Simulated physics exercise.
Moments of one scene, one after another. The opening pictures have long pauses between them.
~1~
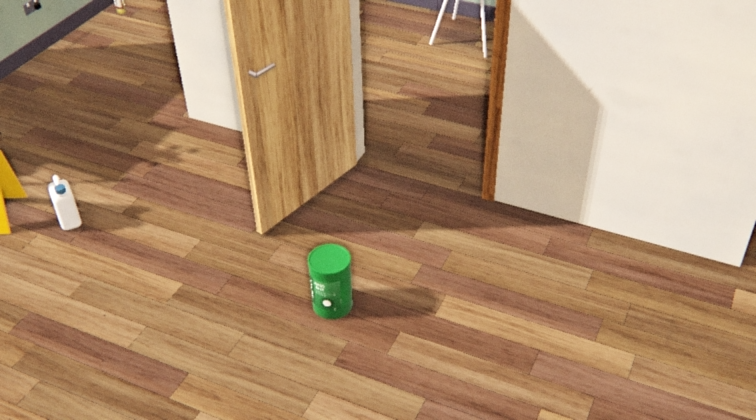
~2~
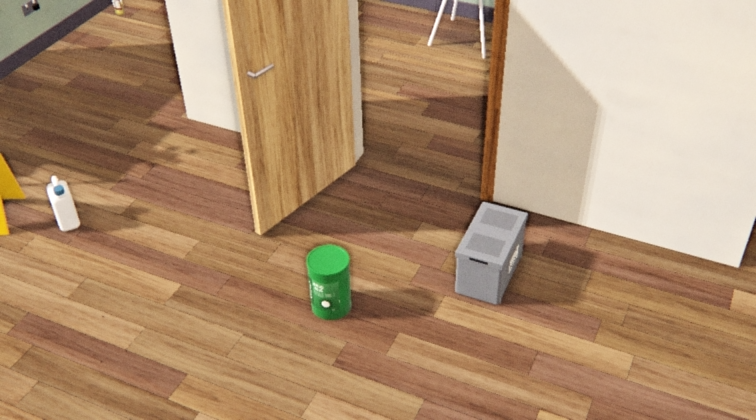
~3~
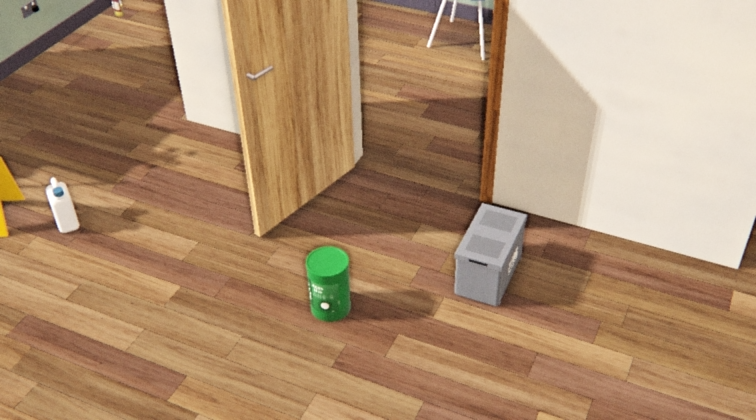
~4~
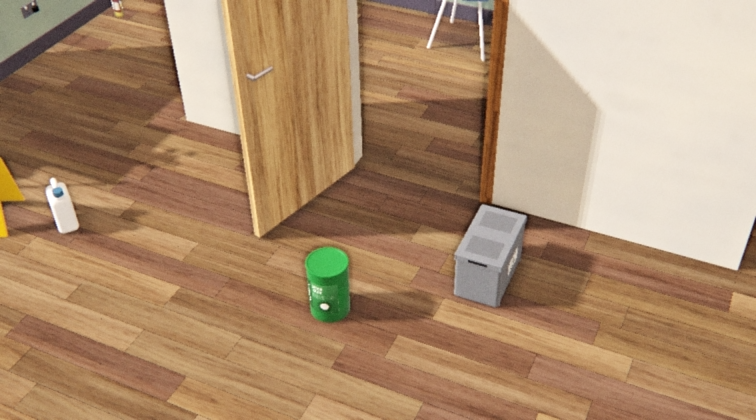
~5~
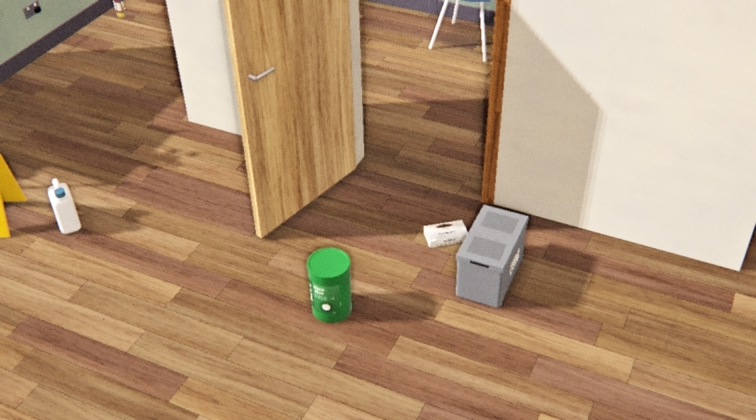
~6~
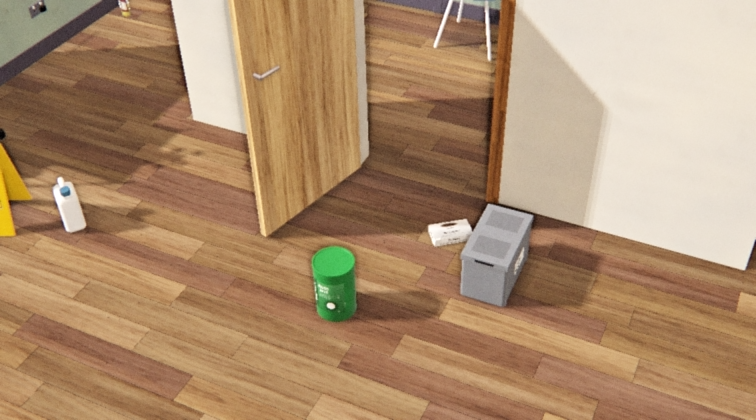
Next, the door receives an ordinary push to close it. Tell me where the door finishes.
It finishes flush in the frame.
Then, 0.80 s later than the last frame, open by 80°.
Then, 1.60 s later than the last frame, open by 35°.
Then, 1.80 s later than the last frame, open by 24°; white packet moved about its own width near (473, 224).
Then, 2.00 s later than the last frame, open by 12°; white packet moved about its own width near (493, 216).
When it is over, open by 0°; moved from the start, white packet; the other 2 as before. End places, in pixels of the last picture, white packet near (501, 213).
